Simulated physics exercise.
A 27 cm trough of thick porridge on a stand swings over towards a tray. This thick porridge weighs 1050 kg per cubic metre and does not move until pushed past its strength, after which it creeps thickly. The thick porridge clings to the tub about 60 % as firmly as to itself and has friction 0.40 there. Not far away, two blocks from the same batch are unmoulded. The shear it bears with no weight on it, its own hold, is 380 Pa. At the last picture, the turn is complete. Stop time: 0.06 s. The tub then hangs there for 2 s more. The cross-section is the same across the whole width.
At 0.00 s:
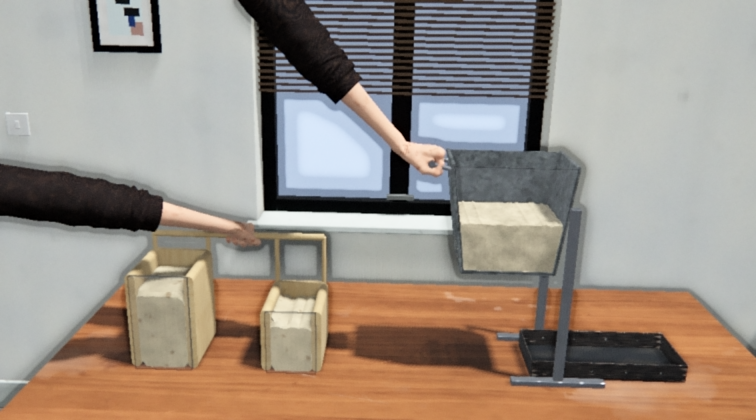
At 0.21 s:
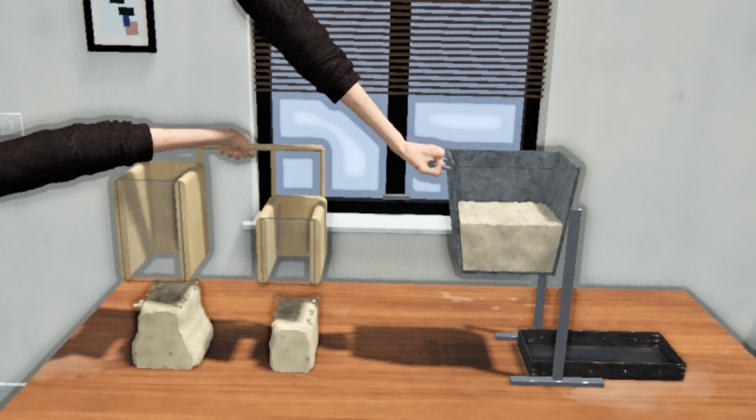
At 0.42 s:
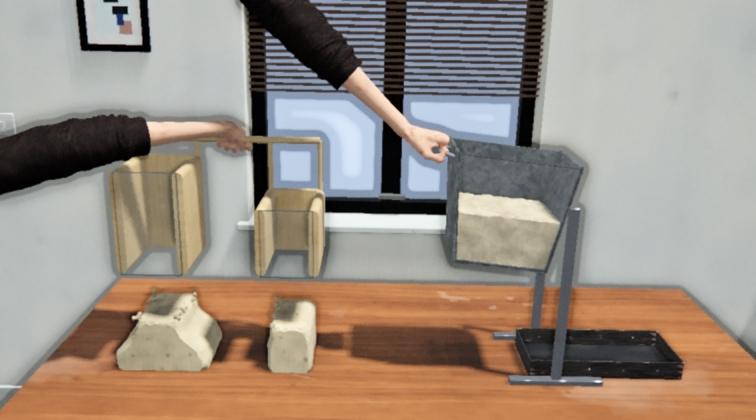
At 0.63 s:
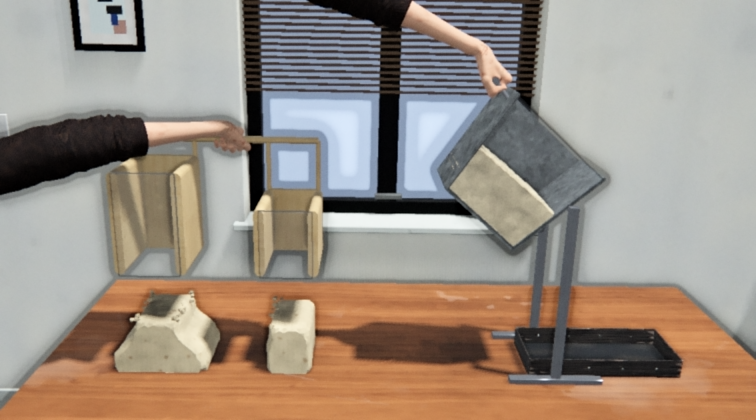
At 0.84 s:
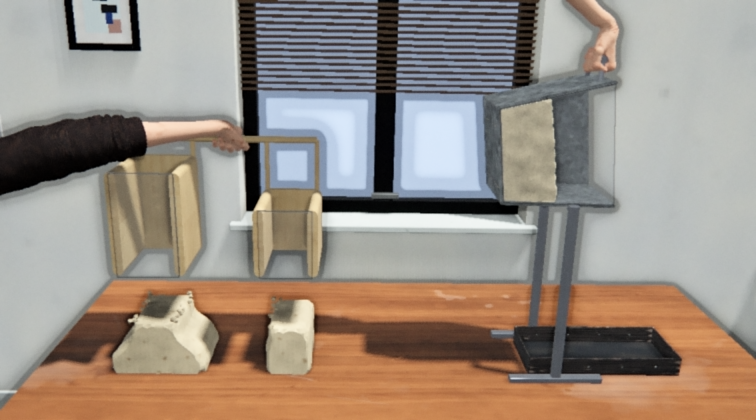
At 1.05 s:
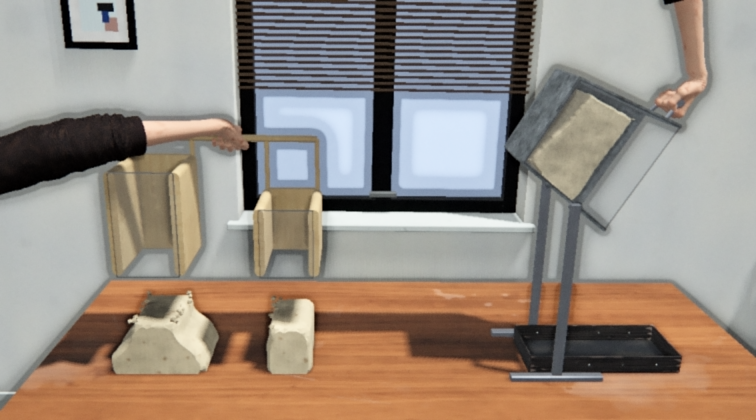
A hand swung a clear-sided trough of thick, pale porridge clockwise on its stand until it was well past sideways, after another hand lifted two molds off blocks, the left one slumping noticeably.
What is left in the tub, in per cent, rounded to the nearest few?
Around 0 in every hundred.
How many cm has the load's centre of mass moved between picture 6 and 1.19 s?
Around 15 cm.
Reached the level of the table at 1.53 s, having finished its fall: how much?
100 per cent.
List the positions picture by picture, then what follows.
In the first picture, handle-side rim at (456, 166), tilt 0 degrees; highest point of the thick porridge at (547, 225); test blocks 22 cm, 14 cm high (left to right).
In the second picture, handle-side rim at (456, 165), tilt 0 degrees; highest point of the thick porridge at (547, 224); test blocks 18 cm, 14 cm high (left to right).
In the third picture, handle-side rim at (461, 153), tilt 6 degrees; highest point of the thick porridge at (464, 212); test blocks 15 cm, 14 cm high (left to right).
In the fourth picture, handle-side rim at (520, 96), tilt 41 degrees; highest point of the thick porridge at (481, 150); test blocks 15 cm, 13 cm high (left to right).
In the fifth picture, handle-side rim at (616, 85), tilt 84 degrees; highest point of the thick porridge at (549, 102); test blocks 15 cm, 13 cm high (left to right).
In the sixth picture, handle-side rim at (679, 129), tilt 120 degrees; highest point of the thick porridge at (594, 97); test blocks 15 cm, 13 cm high (left to right).
By 1.19 s, the tub is at 120 degrees and holds 75 %.
By 1.36 s, the tub is at 120 degrees and holds 0 %.
By 1.53 s, the tub is at 120 degrees and holds 0 %.
By 1.70 s, the tub is at 120 degrees and holds 0 %.
By 3.05 s, at the end, the tub is at 120 degrees and holds 0 %.
